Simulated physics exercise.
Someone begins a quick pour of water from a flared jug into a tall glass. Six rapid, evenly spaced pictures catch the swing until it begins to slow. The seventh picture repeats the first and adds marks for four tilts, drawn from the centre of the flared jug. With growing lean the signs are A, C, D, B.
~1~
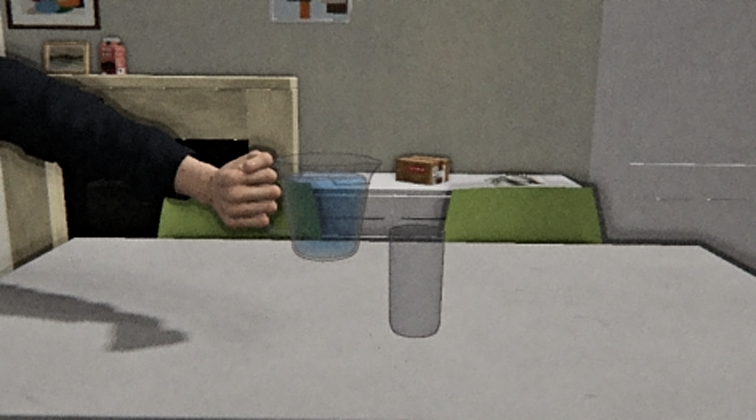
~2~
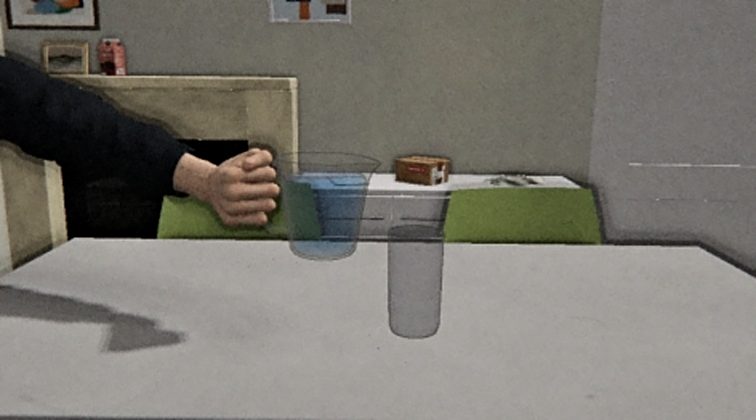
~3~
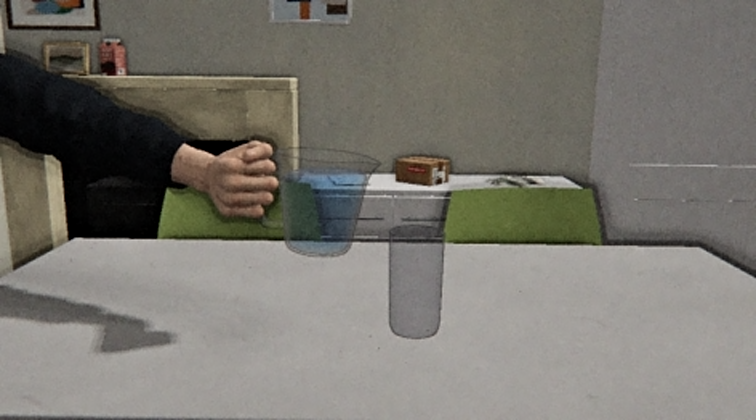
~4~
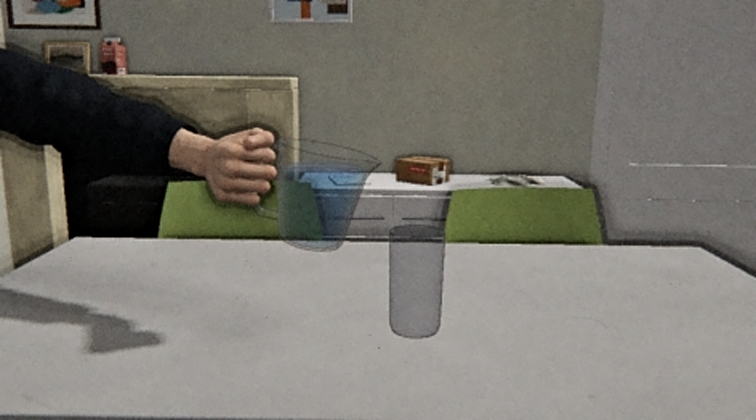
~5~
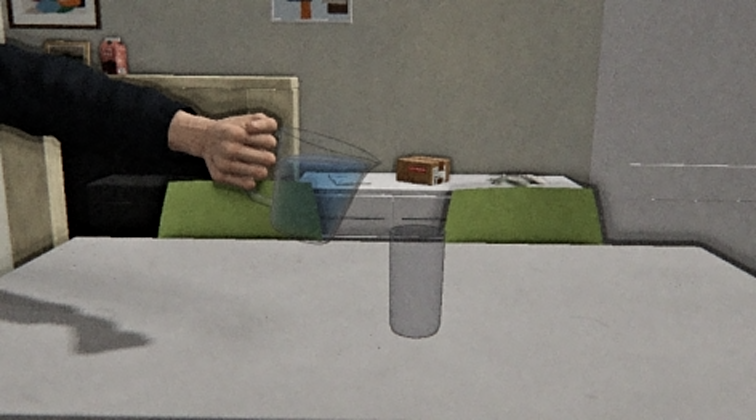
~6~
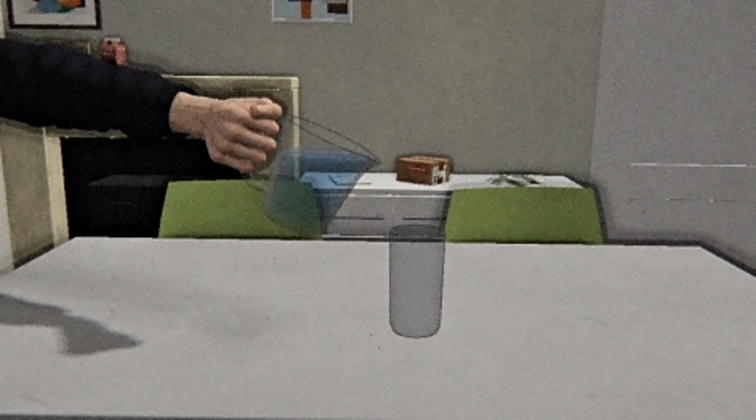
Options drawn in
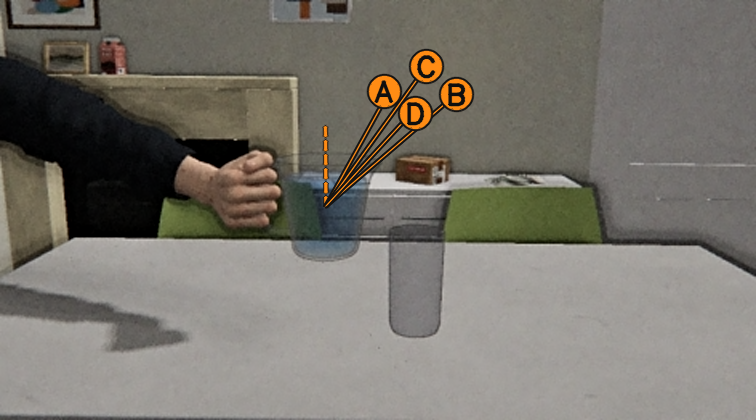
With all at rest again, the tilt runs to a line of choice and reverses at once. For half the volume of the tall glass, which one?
B.
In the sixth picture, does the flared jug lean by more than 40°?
No, it does not.
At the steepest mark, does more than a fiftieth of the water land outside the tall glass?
No.
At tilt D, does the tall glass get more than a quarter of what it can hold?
Yes, clearly.
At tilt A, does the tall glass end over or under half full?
Under.
On the marked copy, A at (379, 108); B at (443, 105); C at (416, 80); D at (401, 124).
With A, the tall glass ends with about 9 % of what it can hold.
With B, the tall glass ends with about 50 % of what it can hold.
With C, the tall glass ends with about 20 % of what it can hold.
With D, the tall glass ends with about 34 % of what it can hold.
